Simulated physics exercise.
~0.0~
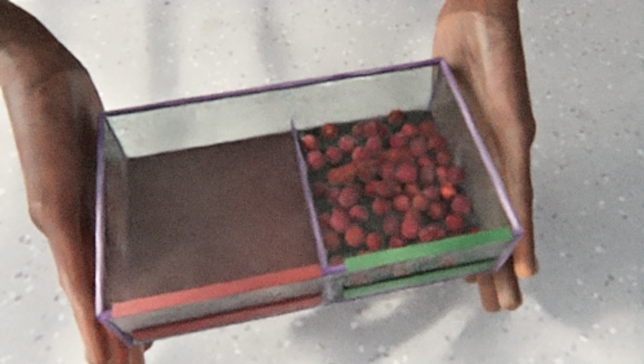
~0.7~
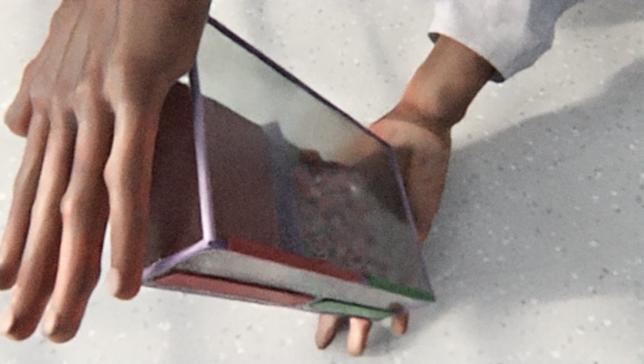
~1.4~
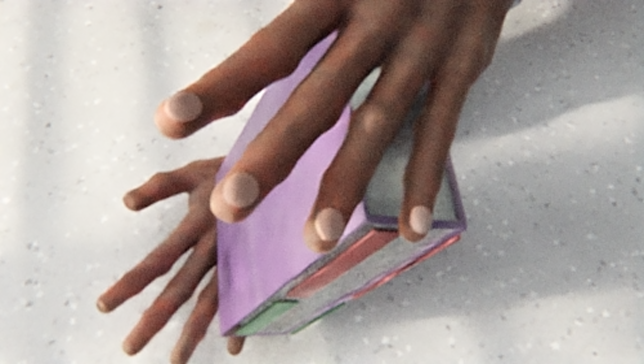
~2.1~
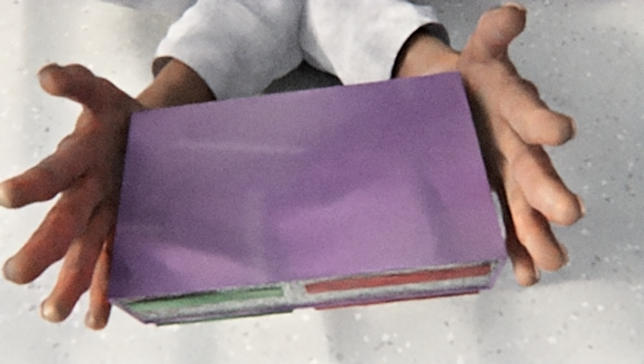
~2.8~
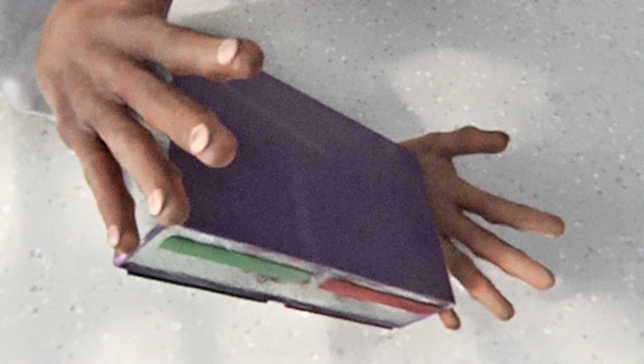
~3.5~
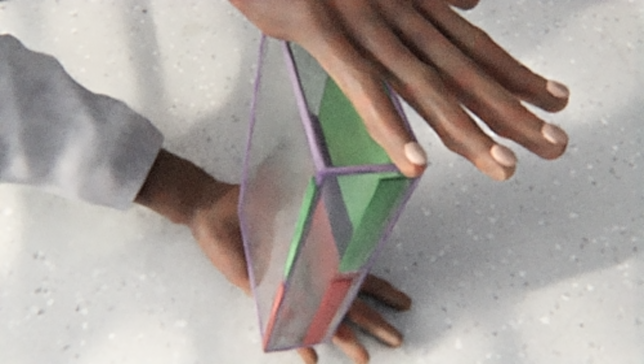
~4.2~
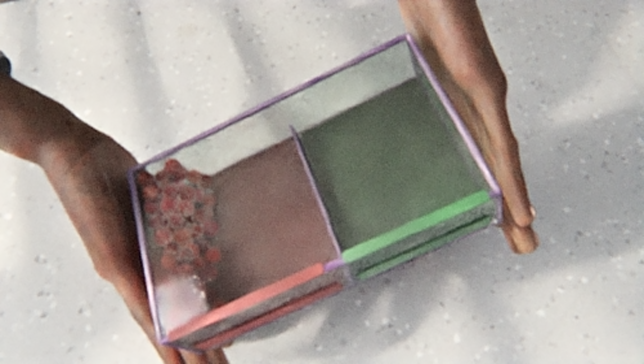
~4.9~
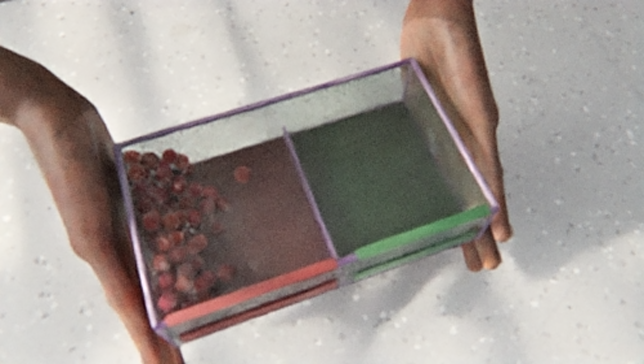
A clear-lidded box of red berries, all in its green-marked right section, was turned over by two hands until its purple underside showed, then rolled upright again, leaving the berries in the red-marked left section, mostly bunched along the far left side.
